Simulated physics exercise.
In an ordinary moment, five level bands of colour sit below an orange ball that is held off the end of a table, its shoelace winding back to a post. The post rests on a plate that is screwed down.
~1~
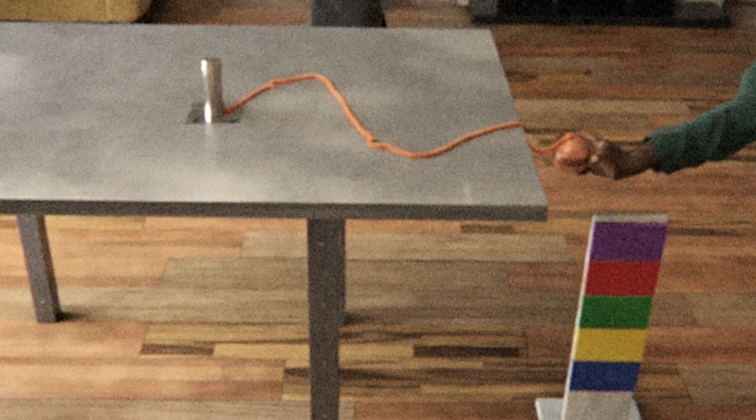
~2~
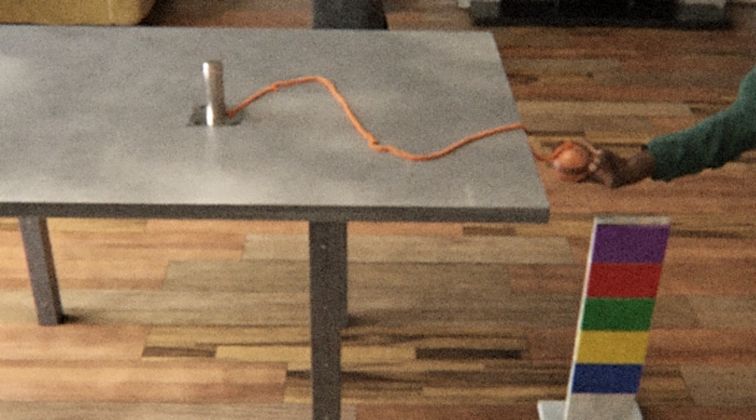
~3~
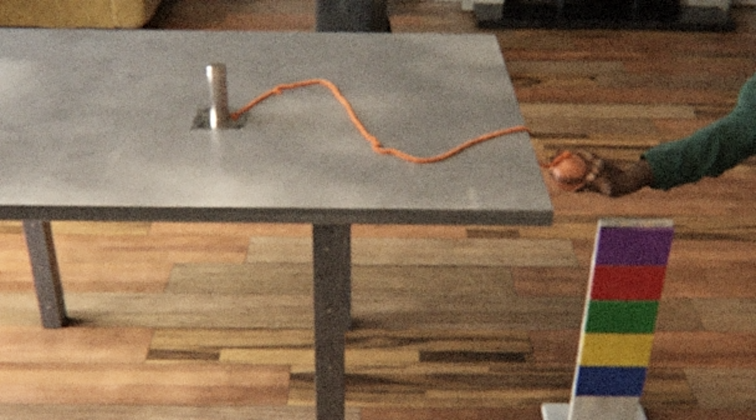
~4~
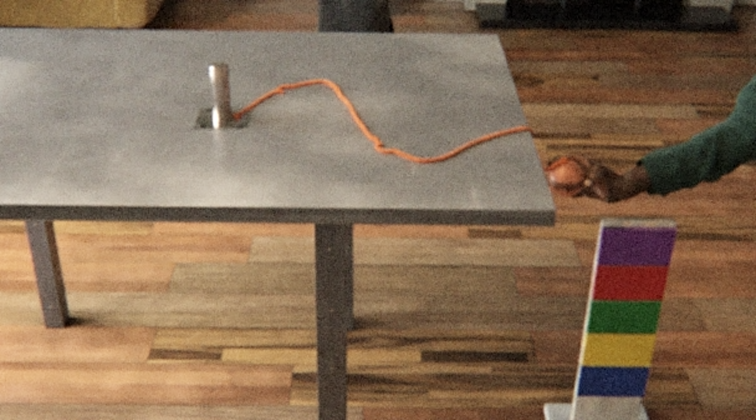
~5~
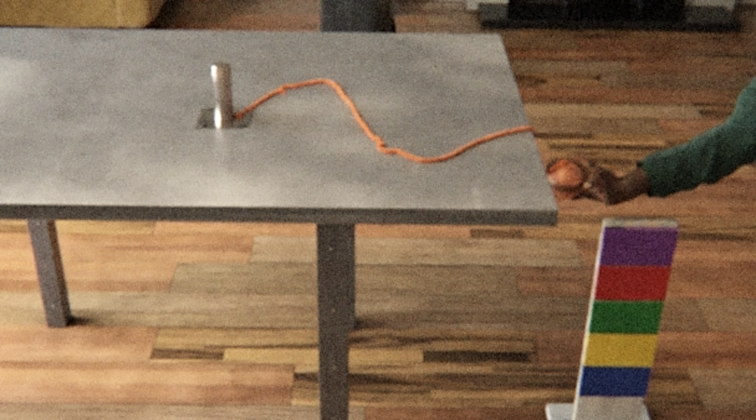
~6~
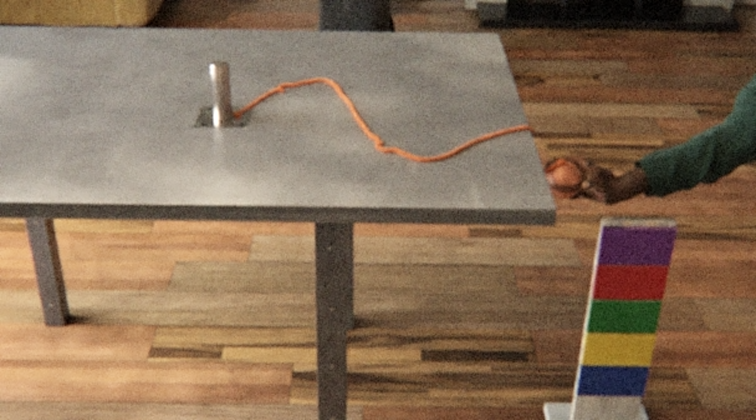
Hand holding an orange ball almost still beyond a table's right edge, its orange cord winding back to a metal post.
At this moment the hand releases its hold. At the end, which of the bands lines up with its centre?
The band that lines up is blue.
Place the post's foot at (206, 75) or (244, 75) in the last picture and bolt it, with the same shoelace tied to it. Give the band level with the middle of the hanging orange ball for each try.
The first case gives yellow, the second gives blue.
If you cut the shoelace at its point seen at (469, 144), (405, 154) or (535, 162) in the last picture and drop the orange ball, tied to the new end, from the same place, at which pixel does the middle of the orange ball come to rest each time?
The three tries give approximately (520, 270), (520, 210) and (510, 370).
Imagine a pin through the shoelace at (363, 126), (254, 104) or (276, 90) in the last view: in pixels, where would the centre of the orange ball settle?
Results: (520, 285); (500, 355); (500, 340).
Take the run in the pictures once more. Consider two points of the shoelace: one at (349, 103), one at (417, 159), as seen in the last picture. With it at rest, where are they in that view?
I'd put the first at about (453, 110) and the other at about (515, 187).
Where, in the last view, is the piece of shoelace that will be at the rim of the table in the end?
It's the point at about (369, 134).
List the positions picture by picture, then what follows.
Orange ball (572, 155); purple (629, 243); red (622, 279); green (616, 313); yellow (610, 346); blue (605, 377), in the first frame.
Orange ball (570, 163); shoelace through (259, 95) (326, 82) (355, 121) (405, 155) (489, 133), in the second frame.
Orange ball (568, 173), in the third frame.
Orange ball (566, 179); shoelace through (265, 98) (331, 84) (361, 123) (411, 158) (495, 136), in the fourth frame.
Orange ball (565, 181), in the fifth frame.
Orange ball (564, 180); shoelace through (265, 96) (332, 83) (361, 122) (411, 157) (495, 135), in the sixth frame.
Soon after, ball near (482, 349); level with blue.
Then, ball near (506, 364); level with blue.
At rest, ball near (496, 363); level with blue. Its centre hangs level with the blue band.
